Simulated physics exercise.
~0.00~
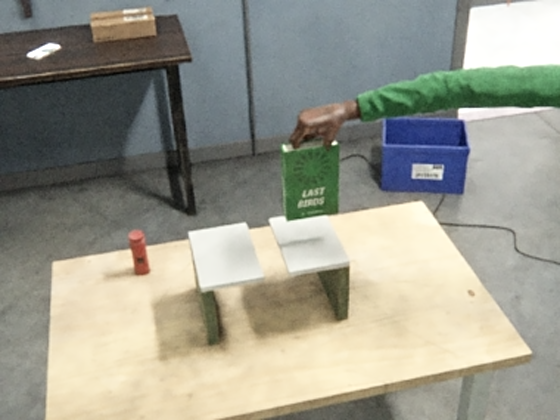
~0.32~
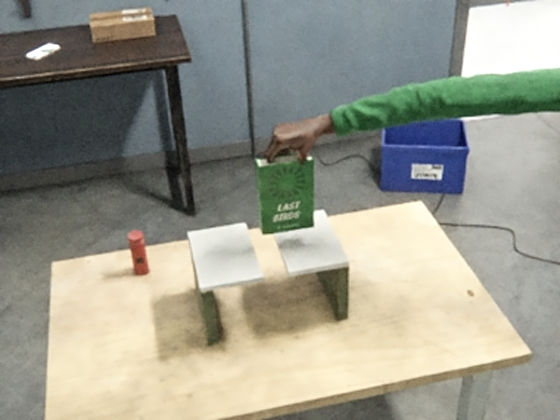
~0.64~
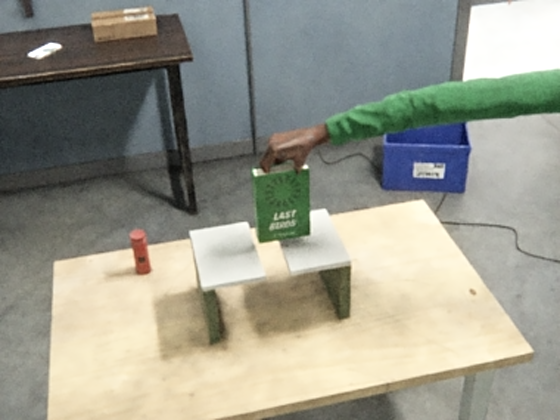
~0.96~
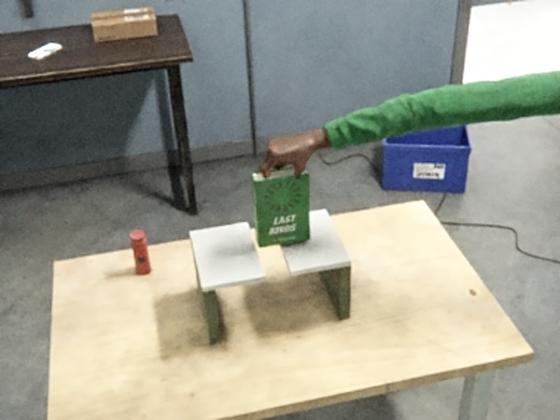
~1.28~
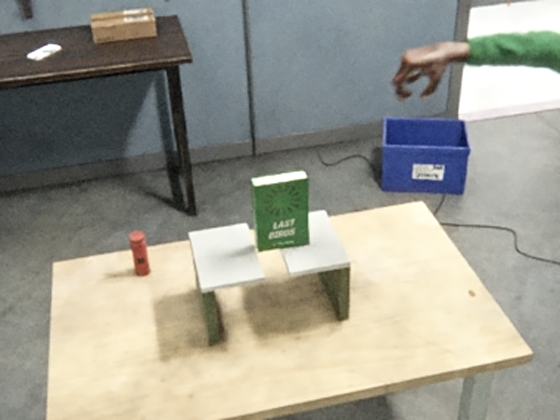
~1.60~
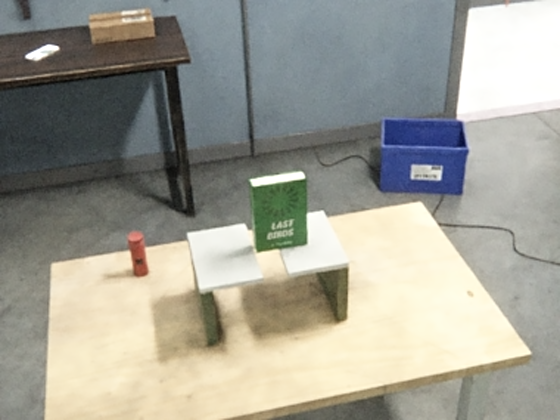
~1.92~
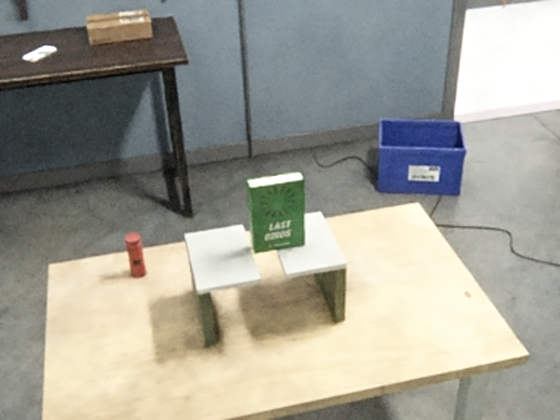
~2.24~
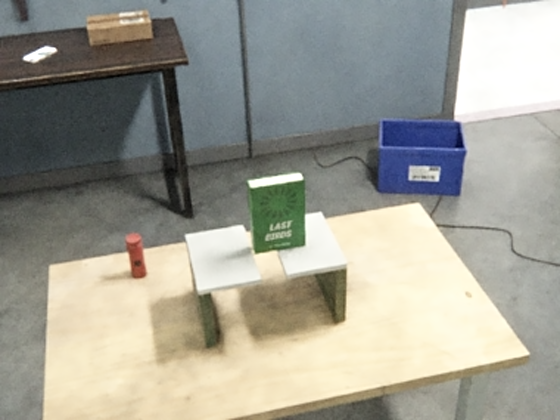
Hand in green sleeve lowering an upright green book across the gap between two pale ledges, releasing it and leaving it standing.
